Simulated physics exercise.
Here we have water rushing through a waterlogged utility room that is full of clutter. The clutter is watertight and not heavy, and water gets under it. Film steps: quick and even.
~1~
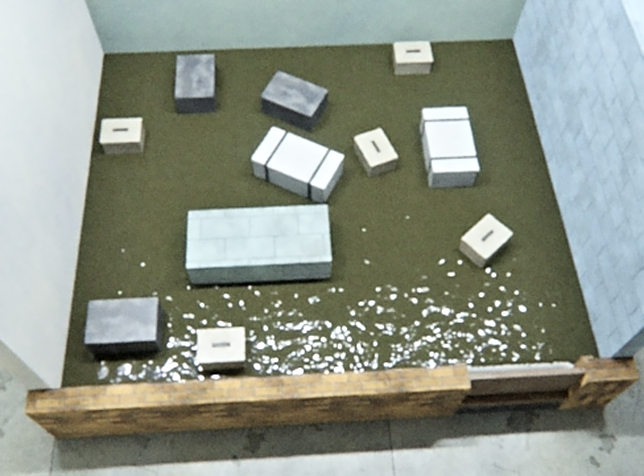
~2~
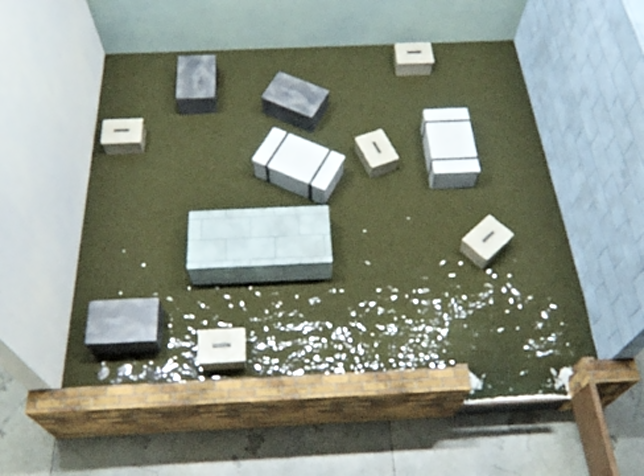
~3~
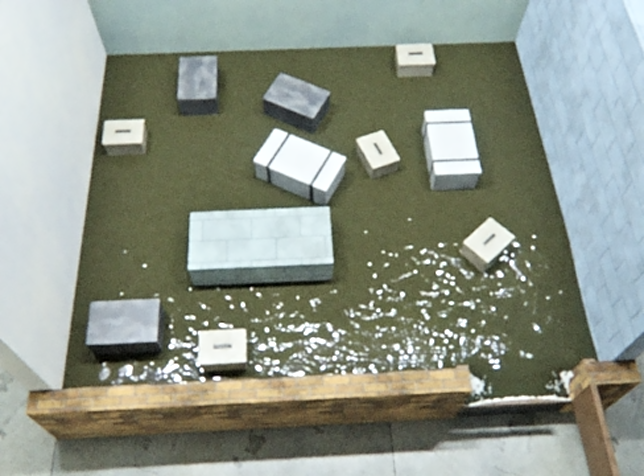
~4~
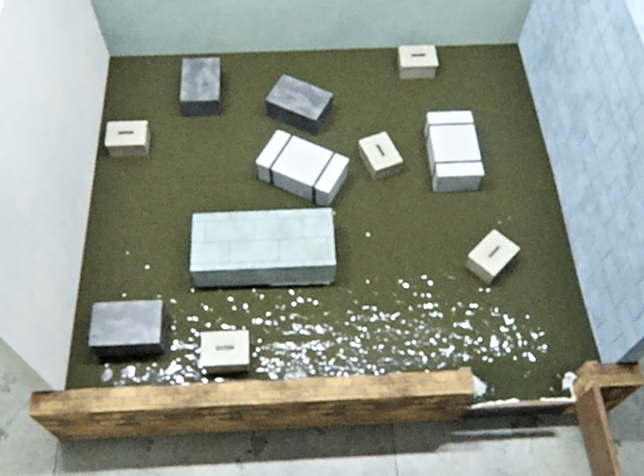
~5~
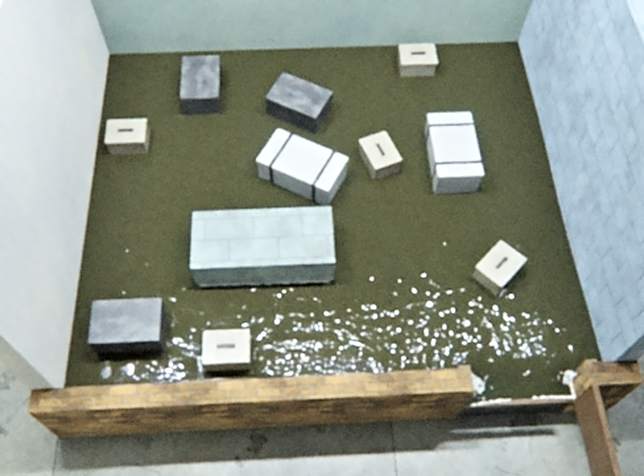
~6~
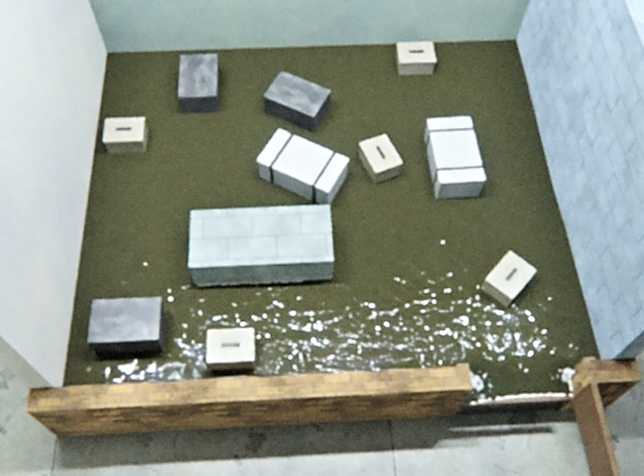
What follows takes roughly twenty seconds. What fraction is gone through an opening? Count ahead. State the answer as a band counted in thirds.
Answer: Between one and two thirds.
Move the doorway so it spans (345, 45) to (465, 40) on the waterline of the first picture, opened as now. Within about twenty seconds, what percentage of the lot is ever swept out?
About 70 percent.
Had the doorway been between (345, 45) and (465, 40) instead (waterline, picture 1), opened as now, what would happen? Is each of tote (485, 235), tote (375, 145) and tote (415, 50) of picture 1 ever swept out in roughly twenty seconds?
Result, in listed order: Exited / exited / exited.
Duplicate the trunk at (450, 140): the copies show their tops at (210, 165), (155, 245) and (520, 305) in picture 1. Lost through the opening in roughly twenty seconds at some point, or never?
Copy by copy, in the order given: Not carried off, not carried off, swept away.
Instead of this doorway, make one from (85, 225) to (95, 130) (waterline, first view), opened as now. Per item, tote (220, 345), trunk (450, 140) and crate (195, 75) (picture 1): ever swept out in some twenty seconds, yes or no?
Going through them, number one is flushed away, number two is held back and number three is flushed away.
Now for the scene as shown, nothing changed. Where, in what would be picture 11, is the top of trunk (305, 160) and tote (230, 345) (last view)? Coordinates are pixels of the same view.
(347, 180) and (284, 345).
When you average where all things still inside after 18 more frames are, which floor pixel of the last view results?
Centre estimate: Around (345, 232).
A moment on, 1 of 10 are out; 9 afloat.
Next, 1 of 10 are out; 9 afloat.
Later, 5 of 10 are out; 5 afloat.
In the end, 6 of 10 are out; 4 afloat.
